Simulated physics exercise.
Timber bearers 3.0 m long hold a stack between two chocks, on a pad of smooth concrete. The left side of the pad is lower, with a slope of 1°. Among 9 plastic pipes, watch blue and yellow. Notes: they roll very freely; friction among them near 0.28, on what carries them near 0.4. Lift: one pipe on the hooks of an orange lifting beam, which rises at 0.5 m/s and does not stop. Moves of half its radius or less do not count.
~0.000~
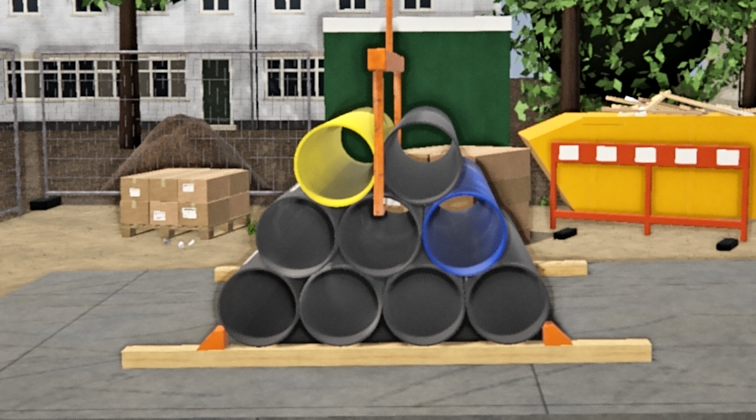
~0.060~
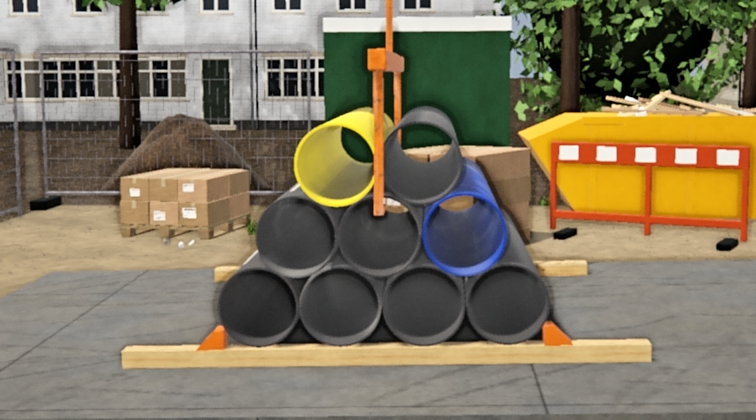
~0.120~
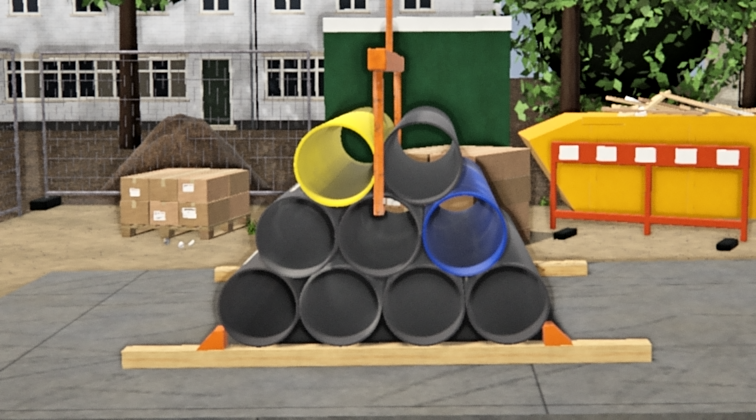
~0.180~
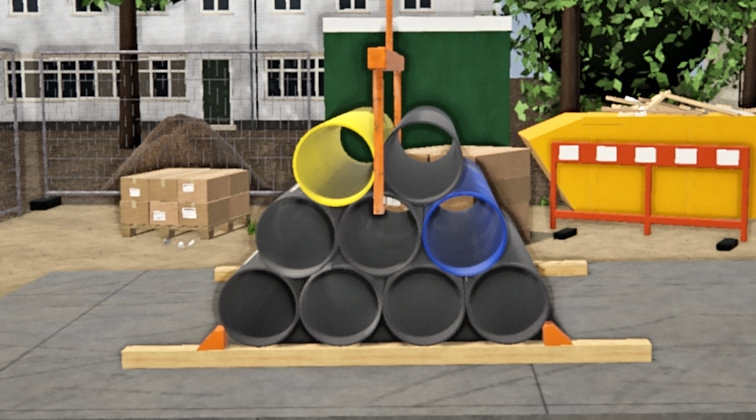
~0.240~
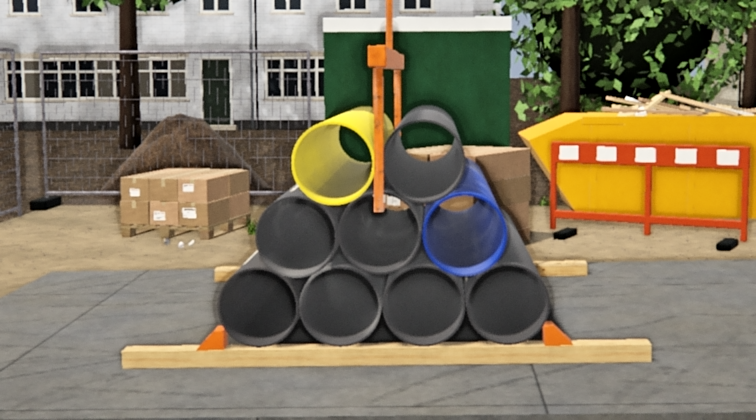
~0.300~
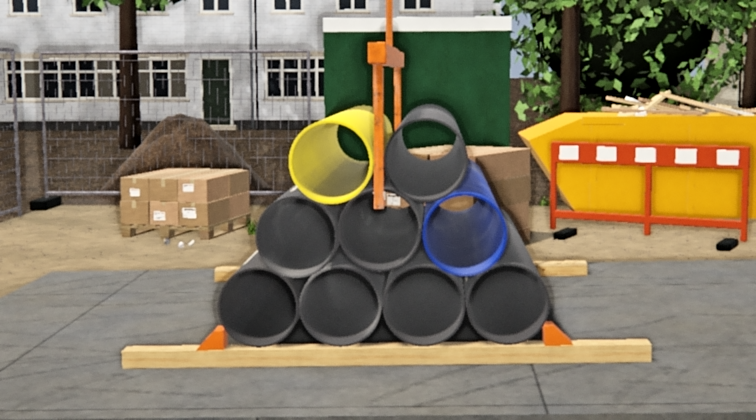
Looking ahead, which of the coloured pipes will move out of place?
Outcome - blue: Left in its spot; Yellow: Moved from its spot.
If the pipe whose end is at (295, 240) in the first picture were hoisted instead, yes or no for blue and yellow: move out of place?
Then blue would not do so, yellow would do so.
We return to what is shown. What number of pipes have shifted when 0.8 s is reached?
At that point, 2.
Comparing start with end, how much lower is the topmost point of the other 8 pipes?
It sits roughly 40 cm lower at the end.
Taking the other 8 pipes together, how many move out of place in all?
2 in total.
Then, 0.5 s in, blue is unmoved; yellow is 10 cm further left and 4 cm higher; 0 out of place.
Then, 0.6 s in, yellow is 13 cm further left and 5 cm higher; still the same for blue; 2 out of place.
Then, 0.7 s in, still the same for blue, yellow; 2 out of place.
Then, 0.8 s in, yellow is 18 cm further left and 6 cm higher; still the same for blue; 2 out of place.
In the end (3.6 s), blue is where it was; yellow is off the left end of the bearers; 2 out of place.
